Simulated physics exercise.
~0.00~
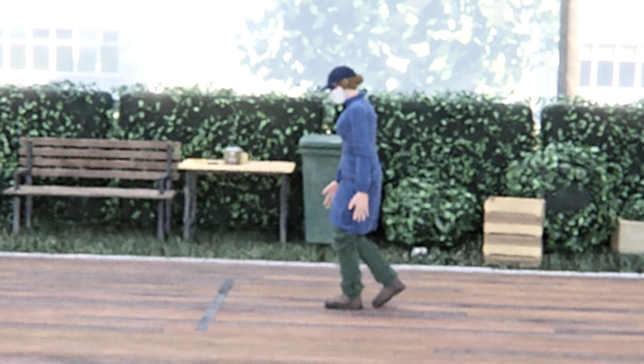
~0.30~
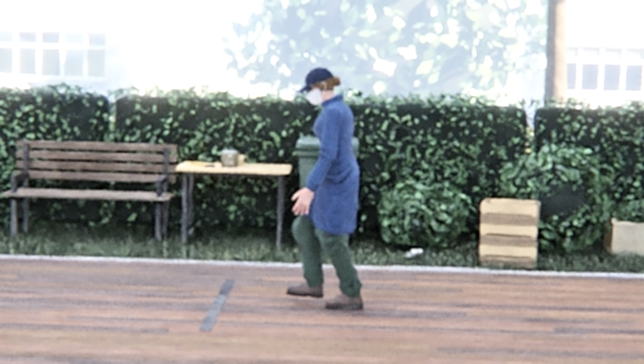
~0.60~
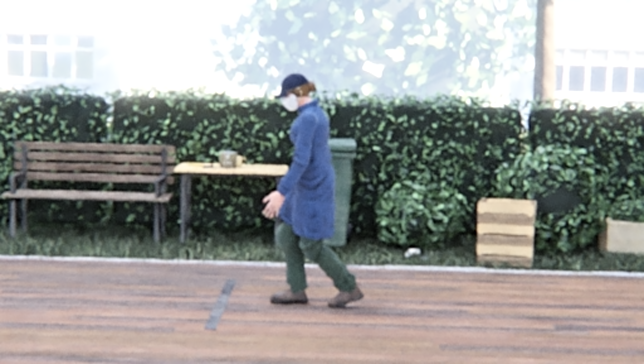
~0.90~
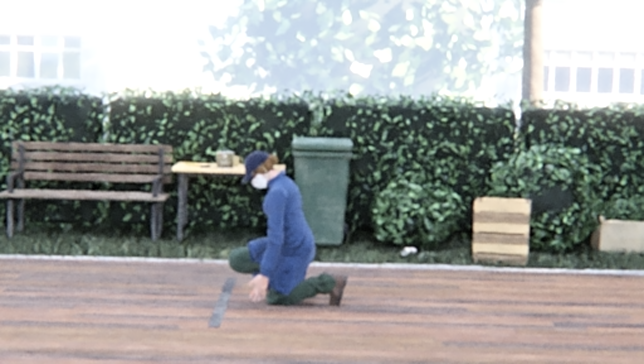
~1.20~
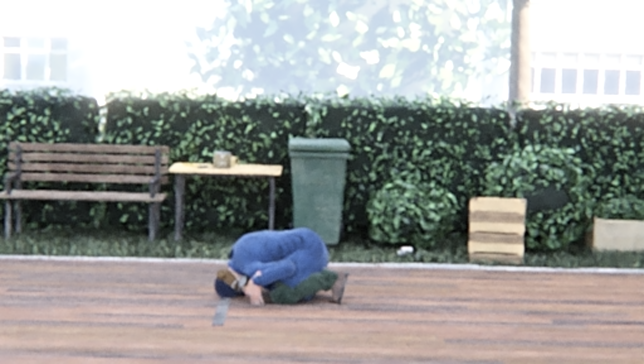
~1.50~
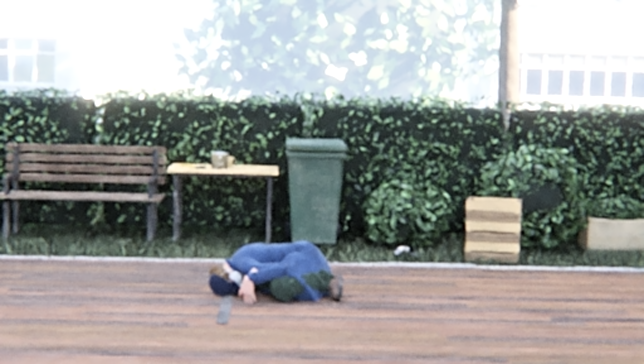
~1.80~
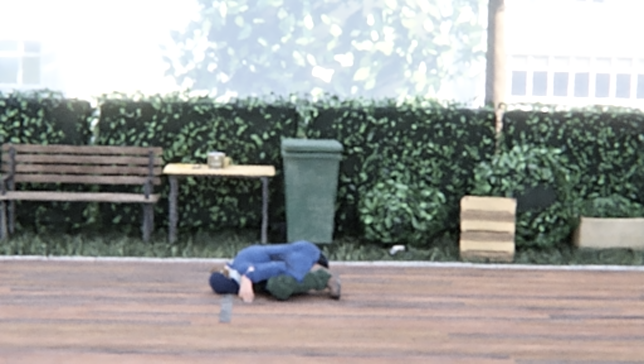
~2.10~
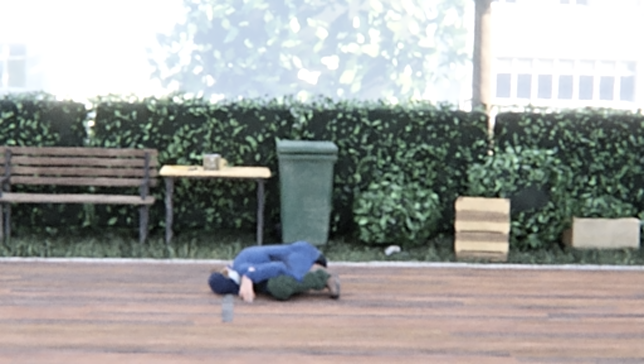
On a boardwalk by a hedge, a masked person in a blue coat walks left, crumples to the knees and lies still.
